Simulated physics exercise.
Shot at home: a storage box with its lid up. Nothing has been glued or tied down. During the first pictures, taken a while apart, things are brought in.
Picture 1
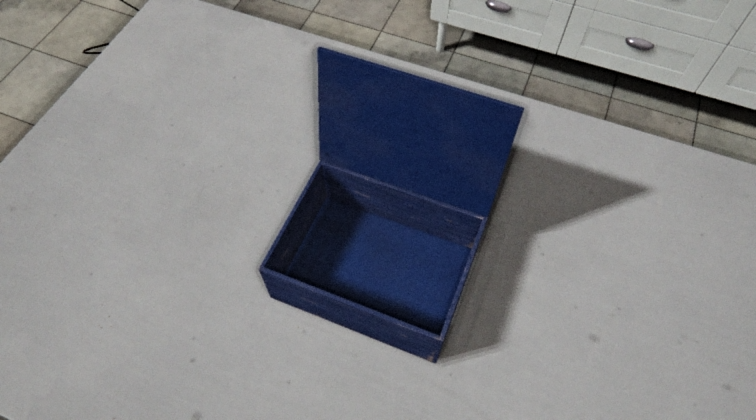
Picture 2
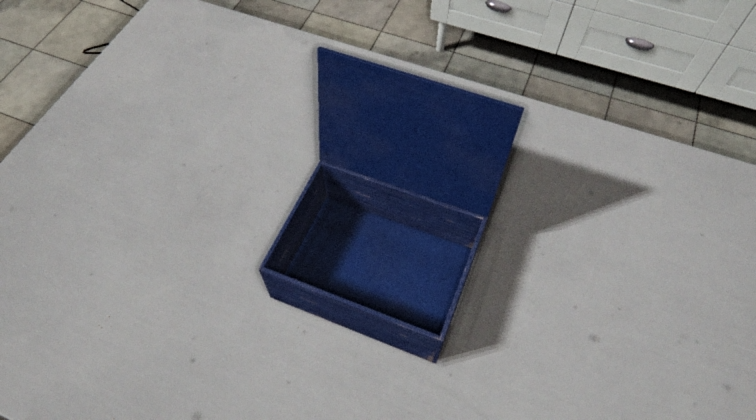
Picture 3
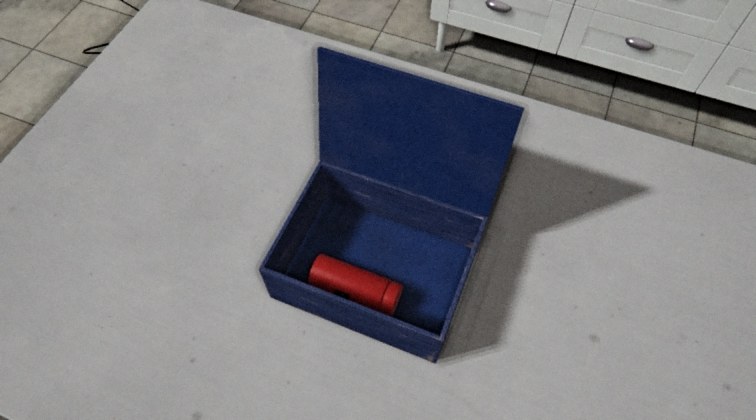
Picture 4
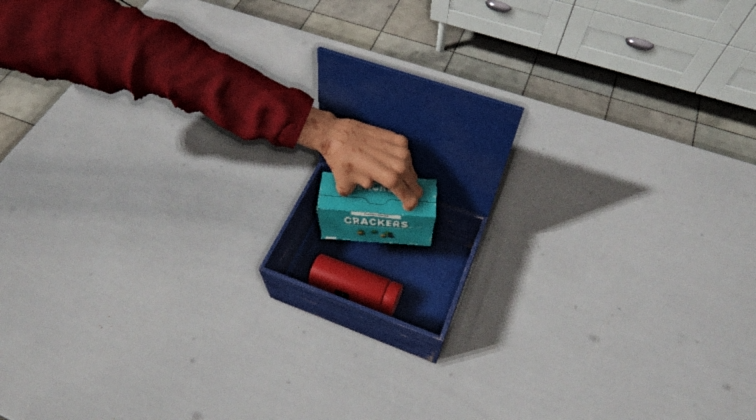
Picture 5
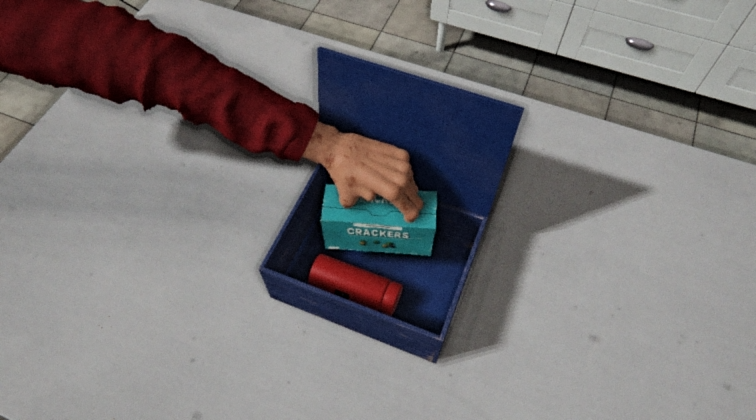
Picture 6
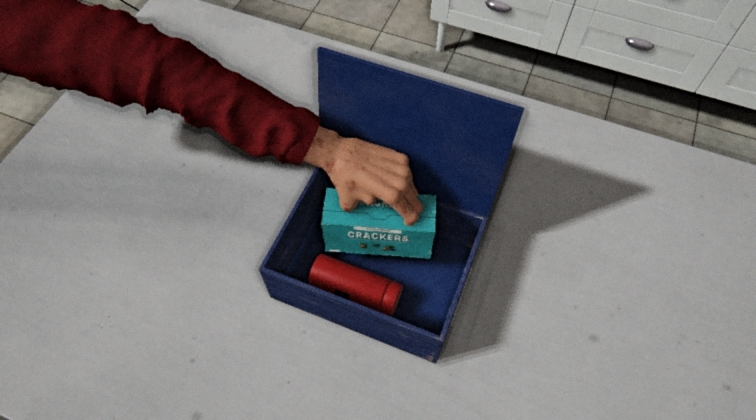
A hand in a dark red sleeve reaches in from the left over an open blue box on a pale grey tabletop, seen from above at an angle, with white drawers and floor tiles behind. The box is empty at first, then a red cylindrical container lies near its front. The hand holds a turquoise crackers carton behind it, lowering it slightly, while the camera stays still.
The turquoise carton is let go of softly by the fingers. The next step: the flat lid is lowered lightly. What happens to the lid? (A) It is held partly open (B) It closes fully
Answer: B.
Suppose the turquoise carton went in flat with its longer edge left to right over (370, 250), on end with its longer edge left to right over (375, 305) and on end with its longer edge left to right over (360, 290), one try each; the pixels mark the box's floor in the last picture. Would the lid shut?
Well, first time it goes down fine, second time it won't go down, and third time it won't go down.
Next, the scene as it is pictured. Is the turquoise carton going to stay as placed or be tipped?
Once everything settles, it keeps its original angle.
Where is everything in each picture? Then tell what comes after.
In the first frame, the last thing is not in view yet.
In the second frame, the last thing is not in view yet.
In the third frame, the last thing is not in view yet; red shaker (356, 285).
In the fourth frame, on its way; turquoise carton (378, 210); red shaker (356, 285).
In the fifth frame, on its way; turquoise carton (379, 221); red shaker (356, 285).
In the sixth frame, put in, still held; turquoise carton (379, 224); red shaker (356, 285).
Then, 1.00 s after the last picture, lid starting down; turquoise carton slid a little near (379, 238); red shaker rolled a little.
Then, 1.60 s after the last picture, lid 53° above the rim; turquoise carton slid a little near (379, 238); red shaker rolled a little.
Then, 1.90 s after the last picture, lid 16° above the rim; turquoise carton slid a little near (379, 238); red shaker rolled a little.
At rest, lid shut; moved from the start, turquoise carton; red shaker in place. Seen from the same camera at the end, turquoise carton near (379, 238).
